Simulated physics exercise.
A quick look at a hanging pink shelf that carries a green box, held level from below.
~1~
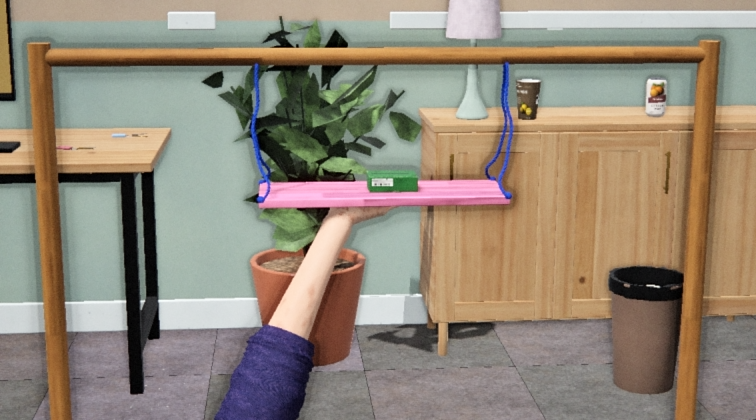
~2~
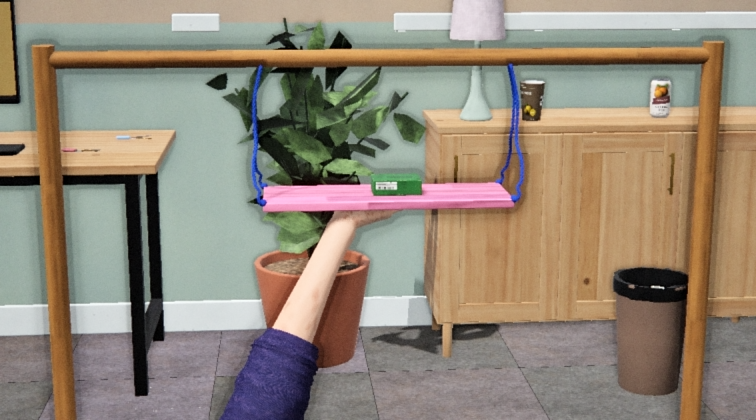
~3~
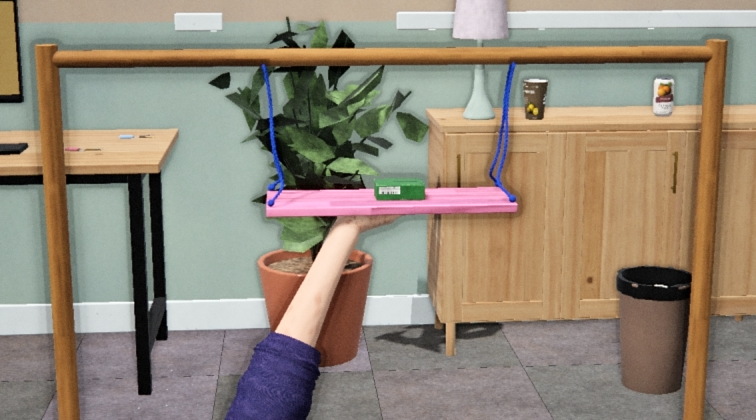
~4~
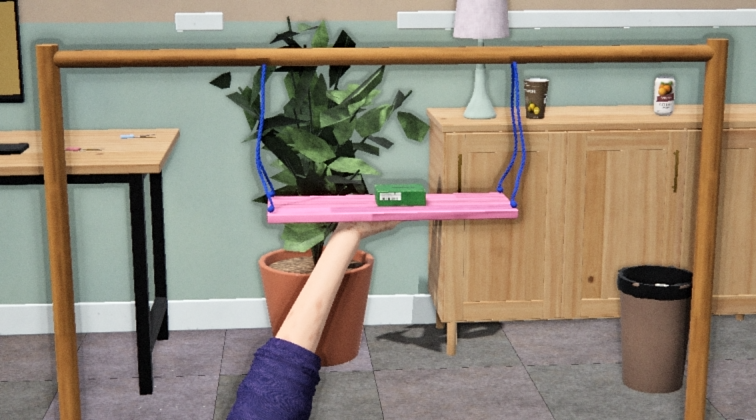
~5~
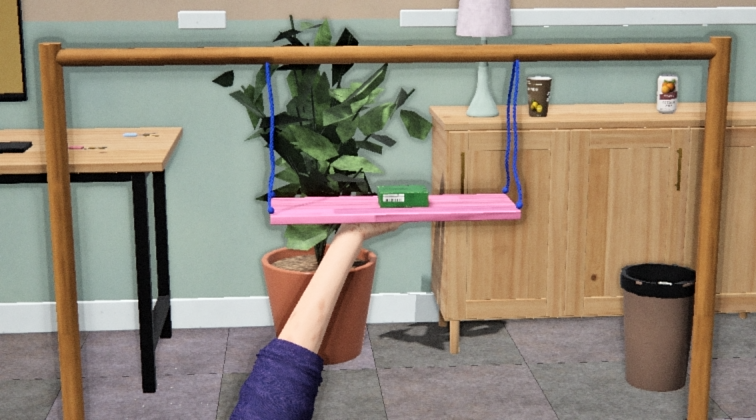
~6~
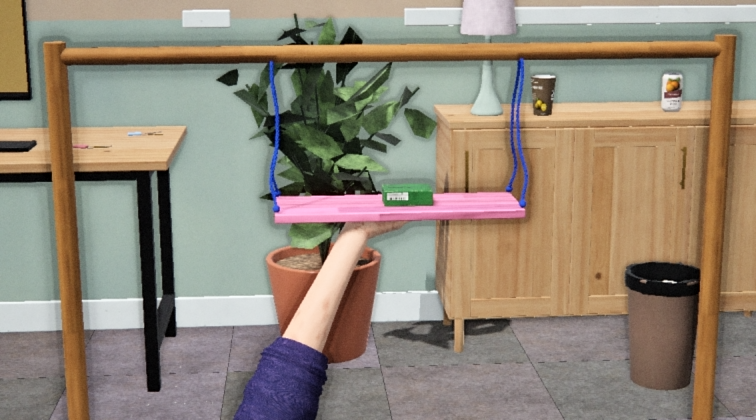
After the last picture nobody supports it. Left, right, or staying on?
Outcome: The green box stays on the board.
Then, 0.54 s on from there, board level; box on the board near (407, 198).
In the end, board level; box on the board near (407, 198). The green box remains aboard.
